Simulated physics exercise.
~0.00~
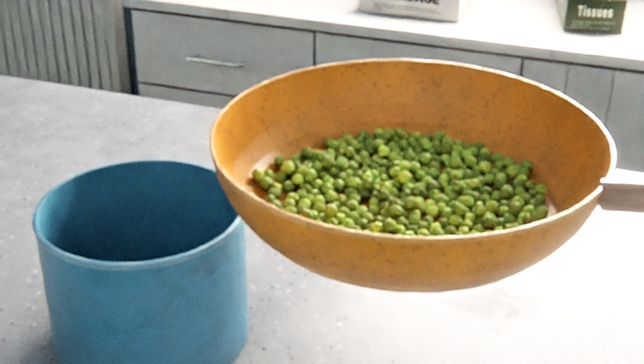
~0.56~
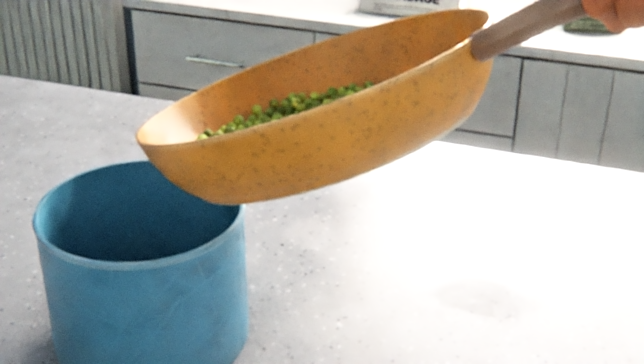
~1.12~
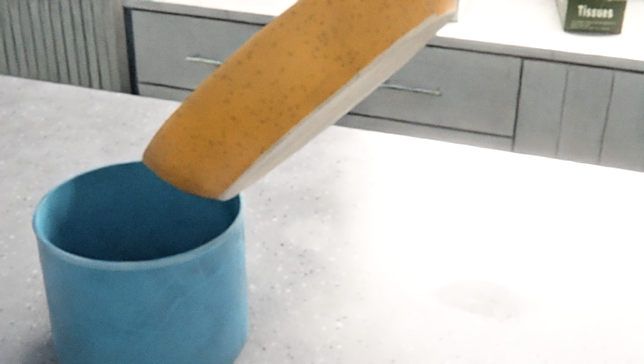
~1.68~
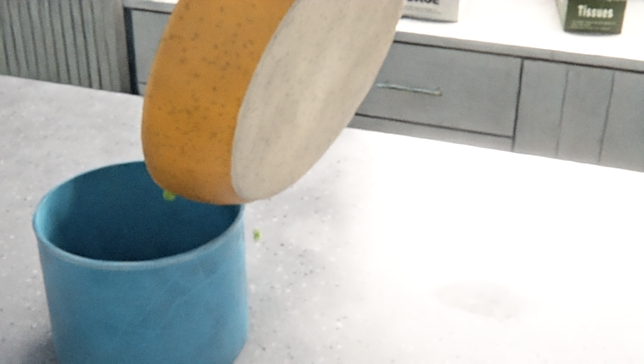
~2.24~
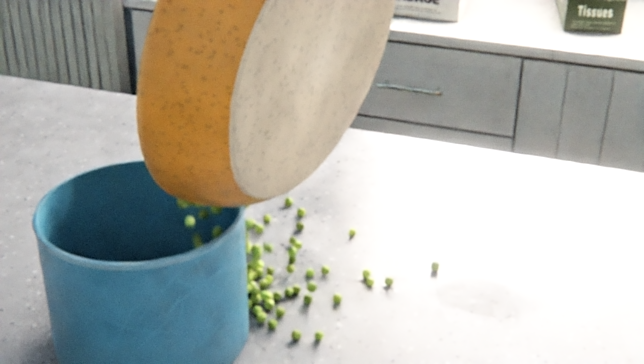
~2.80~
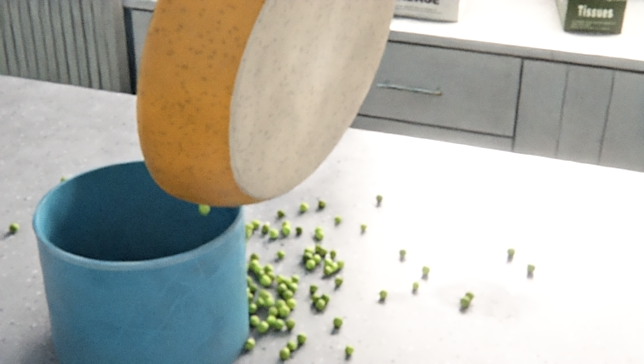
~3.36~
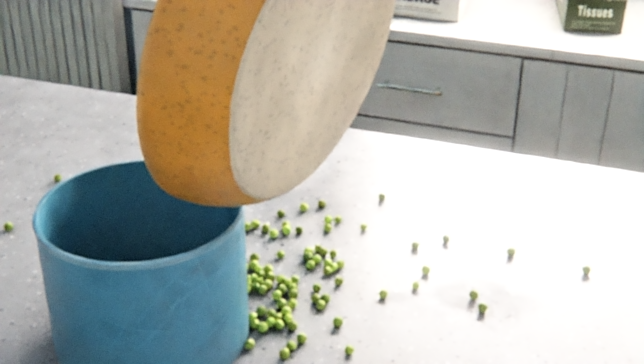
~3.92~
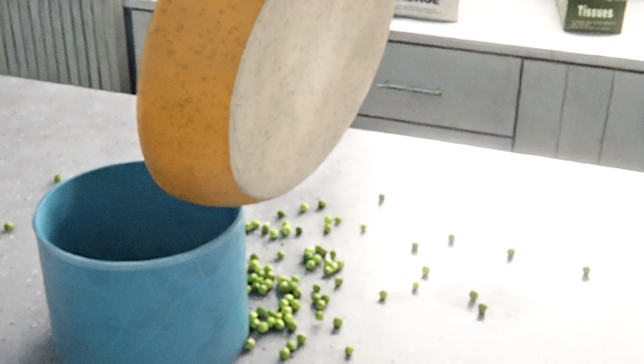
On a kitchen counter, a pan tips green peas into a blue pot, scattering many outside.
